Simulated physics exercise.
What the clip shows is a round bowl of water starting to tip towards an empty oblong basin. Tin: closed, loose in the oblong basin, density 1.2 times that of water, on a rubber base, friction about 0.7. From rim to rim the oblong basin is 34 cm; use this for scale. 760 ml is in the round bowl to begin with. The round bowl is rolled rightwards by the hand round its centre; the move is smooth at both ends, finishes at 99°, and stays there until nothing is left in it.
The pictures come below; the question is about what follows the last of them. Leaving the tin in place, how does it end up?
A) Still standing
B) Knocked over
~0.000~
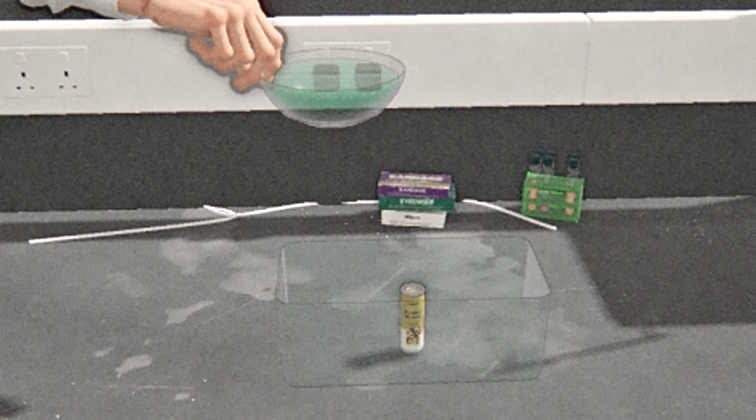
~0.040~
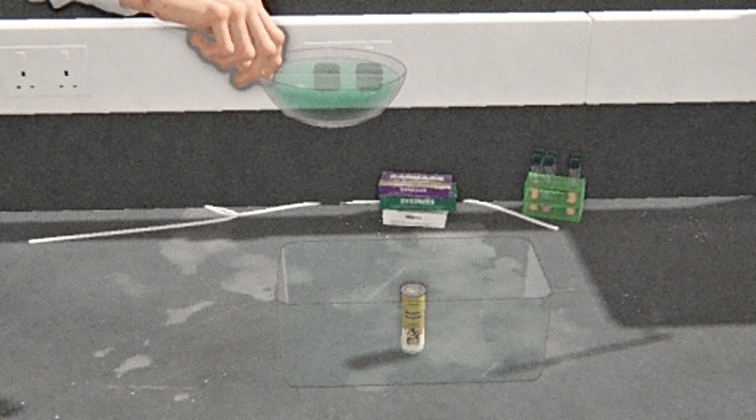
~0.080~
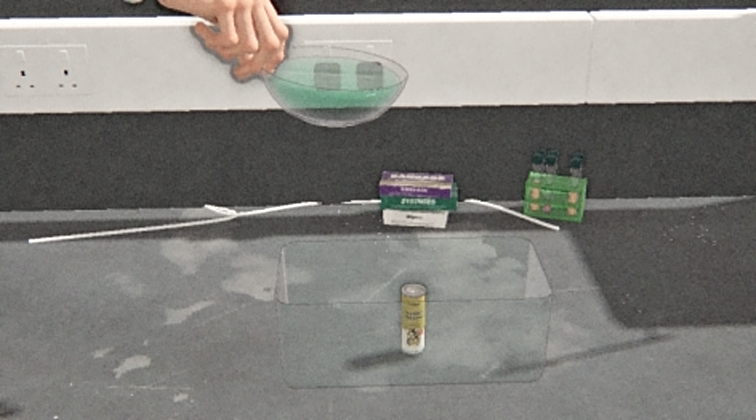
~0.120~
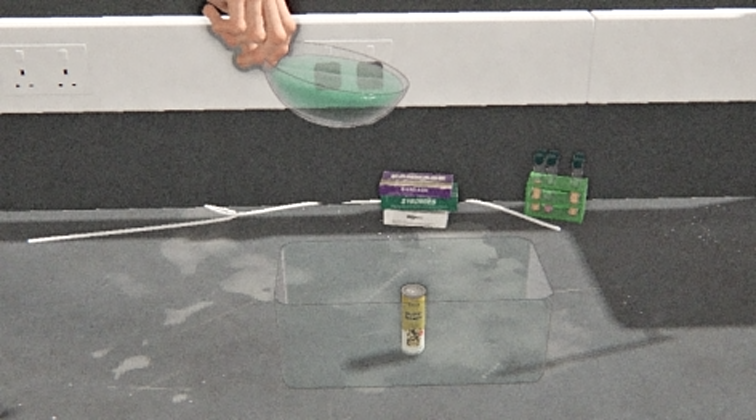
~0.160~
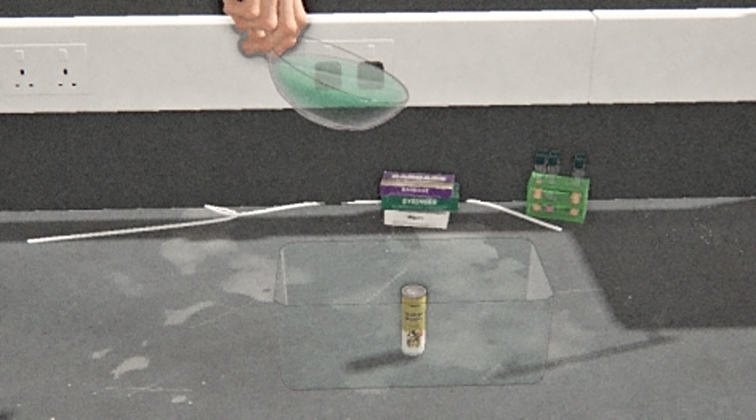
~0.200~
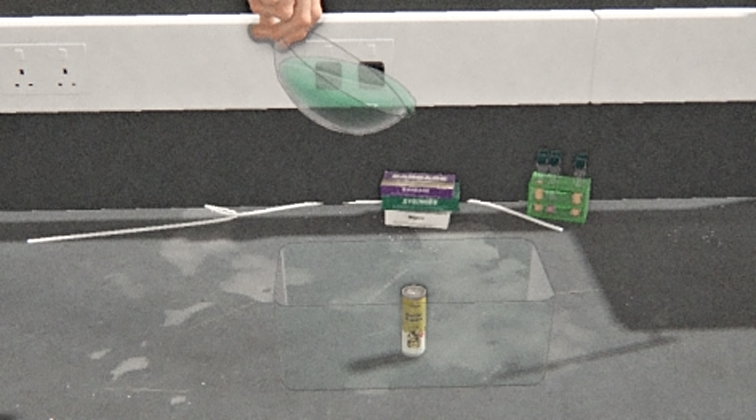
B.
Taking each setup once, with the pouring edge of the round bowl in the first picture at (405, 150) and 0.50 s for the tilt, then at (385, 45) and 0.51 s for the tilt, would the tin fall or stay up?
In the first try it remains standing; in the second it comes down.
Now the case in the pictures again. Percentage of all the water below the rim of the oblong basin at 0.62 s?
Near 90 in a hundred.
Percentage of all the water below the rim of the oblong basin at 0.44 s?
I reckon close to 22 percent of it.
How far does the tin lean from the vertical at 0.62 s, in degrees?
Some 15°.
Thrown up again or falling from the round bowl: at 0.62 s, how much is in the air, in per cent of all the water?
Close to 10 %.
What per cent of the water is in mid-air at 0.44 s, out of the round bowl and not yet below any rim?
I'd put it at about 76 percent.
By 0.44 s the tilt is 96° and 2 per cent is still to pour; the tin stands where it began.
By 0.62 s the tilt is 99° and 0 per cent is still to pour; the tin leans 15°.
By 0.80 s the tilt is 99° and 0 per cent is still to pour; the tin lies on its side.
By 1.00 s the tilt is 99° and 0 per cent is still to pour; the tin lies on its side.
At rest the tin lies on its side.
